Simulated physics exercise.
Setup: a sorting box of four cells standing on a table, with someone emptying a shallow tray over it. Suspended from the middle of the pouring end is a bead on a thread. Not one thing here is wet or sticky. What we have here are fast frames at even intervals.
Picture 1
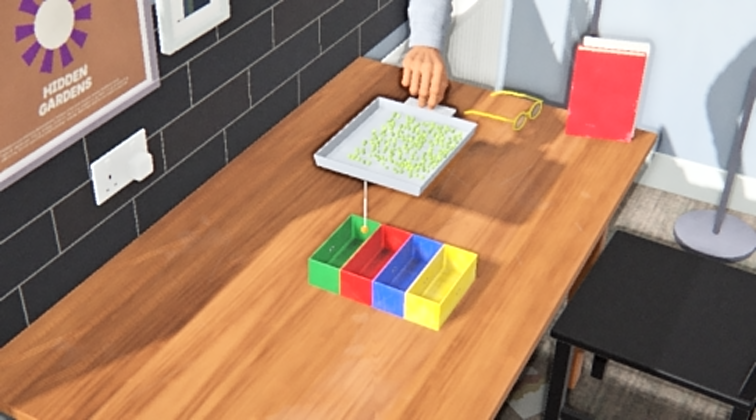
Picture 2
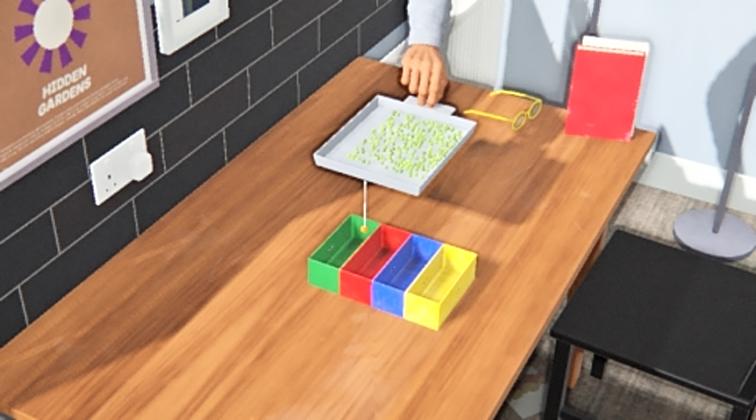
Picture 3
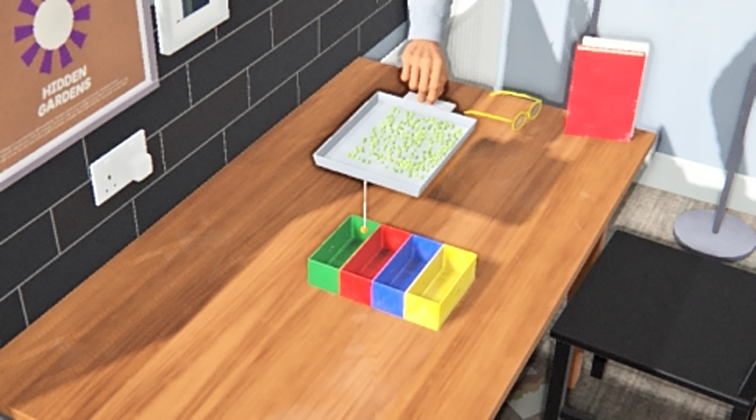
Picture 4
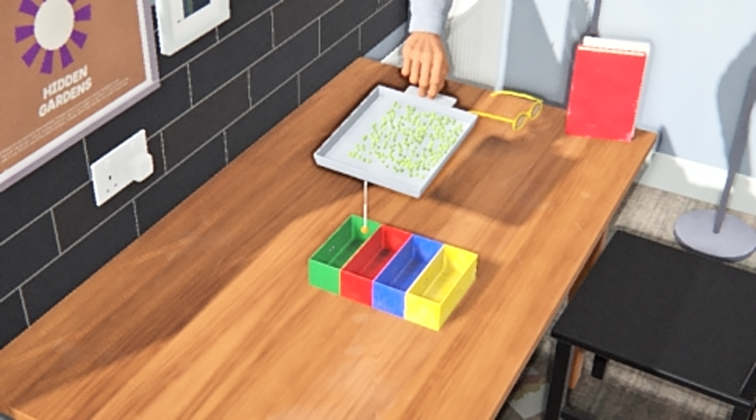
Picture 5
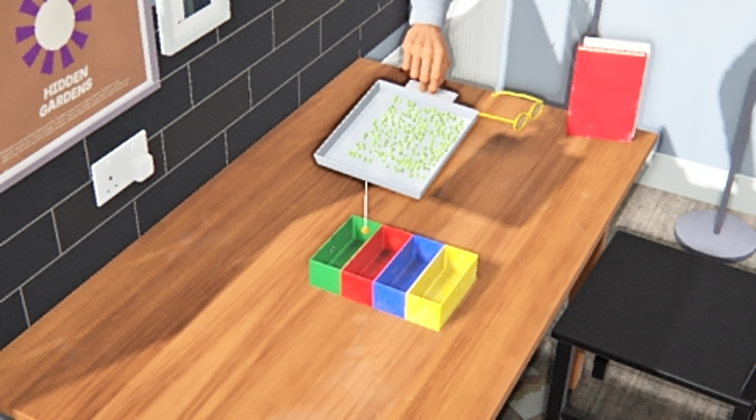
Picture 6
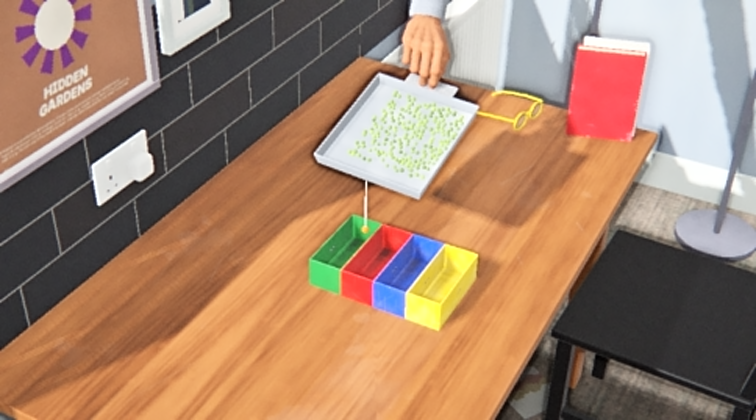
At the start, a hand holds a shallow grey tray of small green pieces level above a wooden table, behind a box with green, red, blue and yellow cells. The hand then slowly tilts the tray slightly, its right corner dipping lowest, while the box stays still.
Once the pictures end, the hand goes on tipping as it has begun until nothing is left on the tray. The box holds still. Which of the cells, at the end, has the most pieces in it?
The blue cell has the most pieces in it.
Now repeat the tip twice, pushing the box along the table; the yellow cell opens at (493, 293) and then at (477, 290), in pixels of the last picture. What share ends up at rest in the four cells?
You'd see around 90 per cent and then around 100 per cent.
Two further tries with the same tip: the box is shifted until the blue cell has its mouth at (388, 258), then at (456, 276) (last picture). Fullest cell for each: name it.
First try: The cell in blue. Second try: The green cell.
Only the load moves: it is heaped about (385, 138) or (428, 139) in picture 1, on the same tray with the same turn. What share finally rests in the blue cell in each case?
You'd get near 60 percent first and near 80 percent after that.
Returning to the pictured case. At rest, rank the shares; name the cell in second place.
I'd say red.
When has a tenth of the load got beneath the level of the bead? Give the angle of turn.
At about 95°.
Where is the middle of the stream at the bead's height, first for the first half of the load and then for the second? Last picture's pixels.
(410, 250), then (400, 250).
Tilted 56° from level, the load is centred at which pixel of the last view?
Around (401, 179).
Soon after the last picture, tray tipped steeply; nearly all on the tray; a stray few in the blue cell; a stray few falling or outside the box.
A little later, tray tipped right over; most on the tray; a small part in the blue cell; a stray few in the red cell; a small part falling or outside the box.
Later still, tray tipped past a quarter turn; most in the blue cell; about a quarter in the red cell; a stray few in the yellow cell; a stray few in the green cell; a stray few falling or outside the box.
At rest, tray tipped past a quarter turn; most in the blue cell; about a quarter in the red cell; a stray few in the yellow cell; a stray few in the green cell; a stray few outside the box.
